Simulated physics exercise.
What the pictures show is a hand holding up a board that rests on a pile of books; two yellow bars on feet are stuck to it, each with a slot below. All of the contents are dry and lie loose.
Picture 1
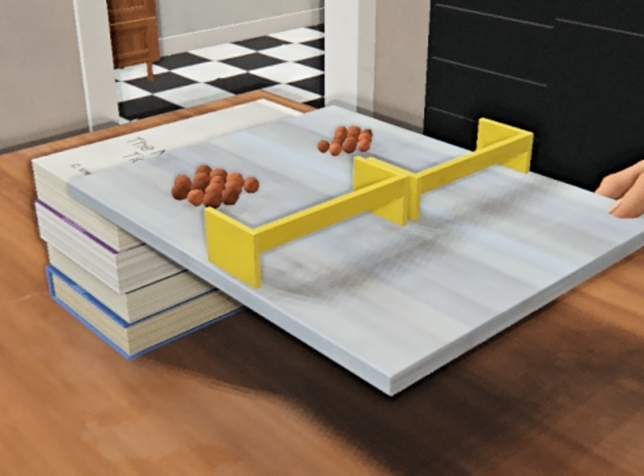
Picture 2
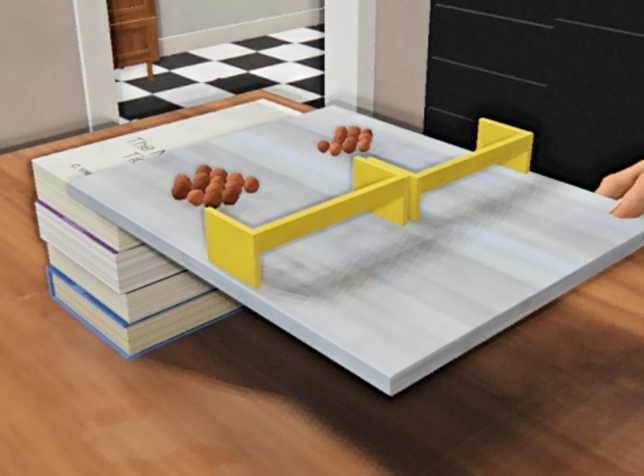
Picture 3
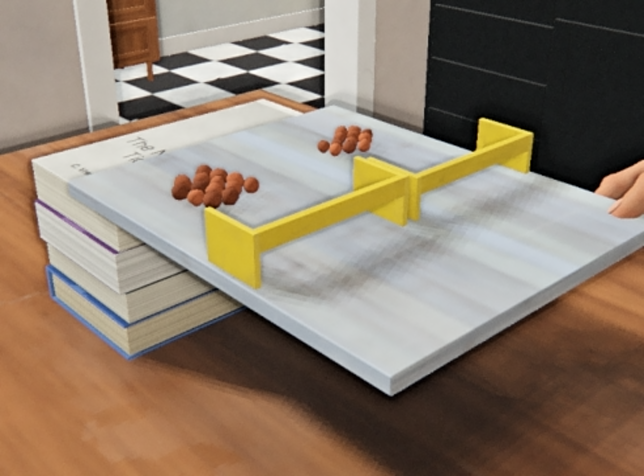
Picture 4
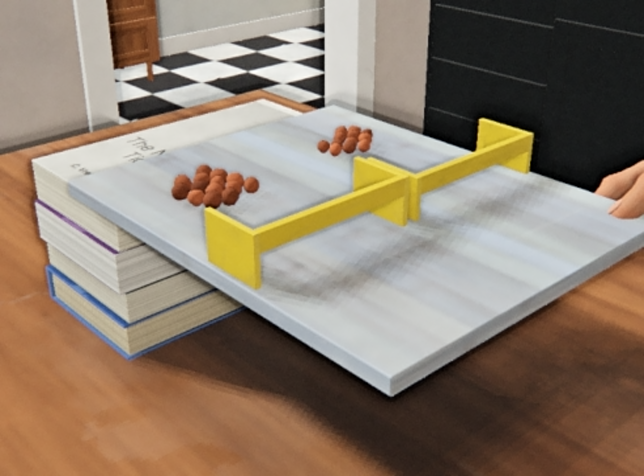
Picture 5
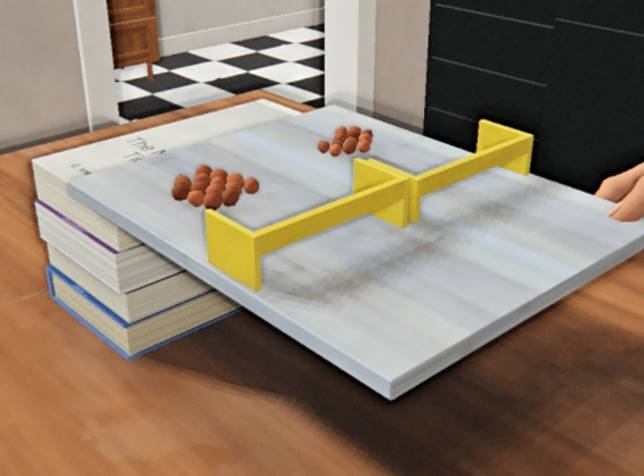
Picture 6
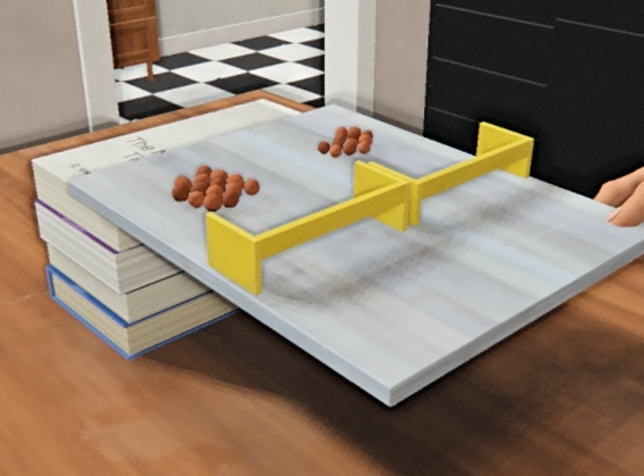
Hand at right lowering the near end of a grey board very slightly, two batches of brown pellets staying still behind yellow gates.
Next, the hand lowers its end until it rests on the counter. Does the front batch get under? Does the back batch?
Watch the front batch - it gets past. Back batch? It gets past.
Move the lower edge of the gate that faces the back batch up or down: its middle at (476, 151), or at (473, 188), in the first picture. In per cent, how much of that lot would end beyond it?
100 %, then 0 %.
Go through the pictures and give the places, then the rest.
Held end of the board at (391, 370), level; book pile at (202, 165), nearly half as high as the board is long; front batch at (217, 185), a few clay pellets; back batch at (351, 143), a few clay pellets; front gate at (334, 212), its slot higher than a piece; back gate at (475, 162), its slot higher than a piece, in the first picture.
Held end of the board at (391, 370), level; back batch at (351, 143), in the second picture.
Held end of the board at (391, 370), level; front batch at (217, 185), in the third picture.
Held end of the board at (391, 371), level; back batch at (351, 143), in the fourth picture.
Held end of the board at (391, 374), level; front batch at (217, 186), in the fifth picture.
Held end of the board at (390, 381), down by 1°; book pile at (202, 165); front batch at (218, 187), not moving; back batch at (352, 144), not moving; front gate at (335, 218); back gate at (476, 168), in the sixth picture.
Then, 0.78 s past the last view, board sloping at 15°; front batch where it was; back batch where it was.
Then, 1.47 s past the last view, board sloping at 26°; front batch all past its gate; back batch all past its gate.
Then, 2.06 s past the last view, board resting at 27°; front batch all past its gate; back batch all past its gate.
Finally, board resting at 27°; front batch all past its gate; back batch all past its gate.
